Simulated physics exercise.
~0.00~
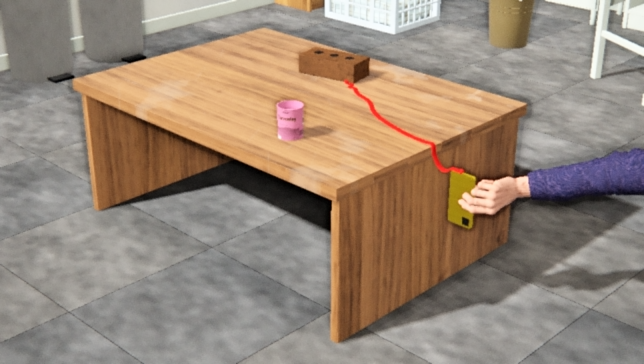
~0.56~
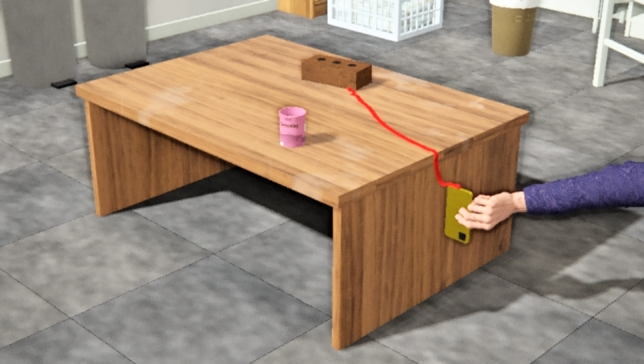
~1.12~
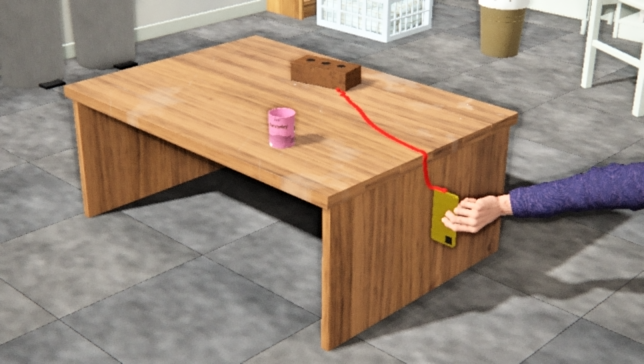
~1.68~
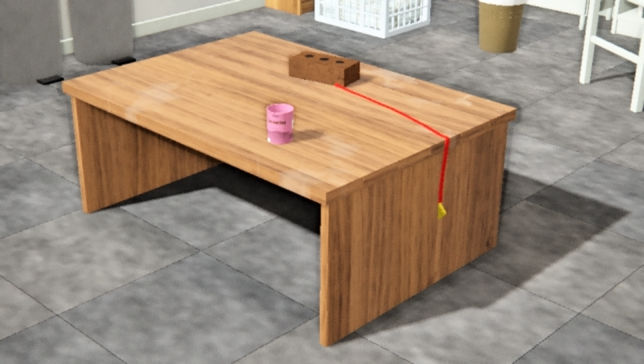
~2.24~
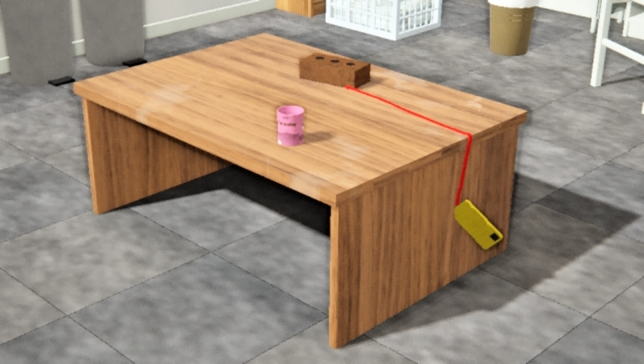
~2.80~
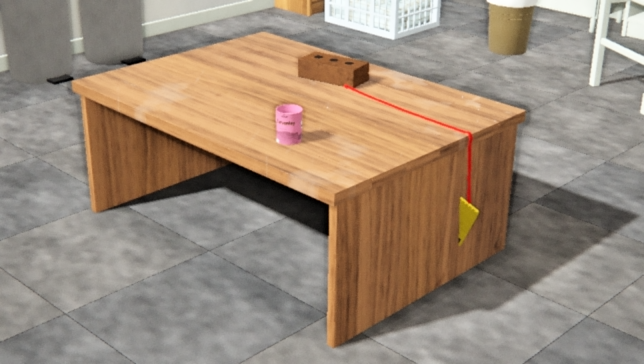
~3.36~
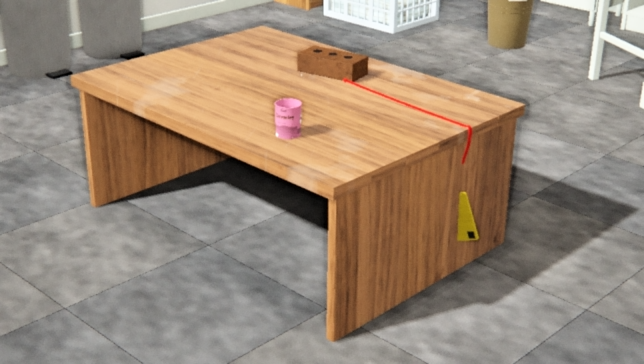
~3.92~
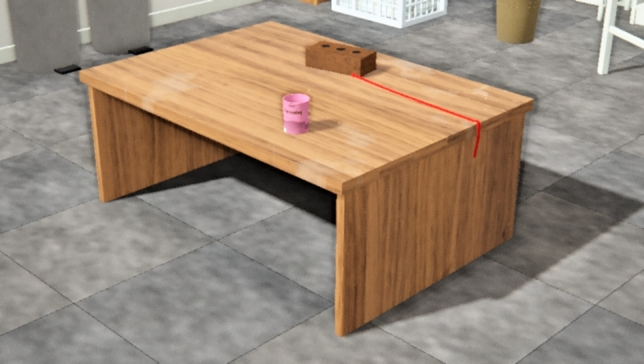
A yellow phone is held by a hand in a purple sleeve against the end of a wooden desk, with a slack red ribbon running from it over the edge towards a brick. The hand lets go and withdraws to the right, and the ribbon draws straighter. The phone hangs below the edge, twisting and tilting as it shows its narrow side and then its face. Later a gap shows between the ribbon and the phone. At the close the phone is out of sight and a short end of ribbon hangs over the edge, while the brick and pink cup stay put.
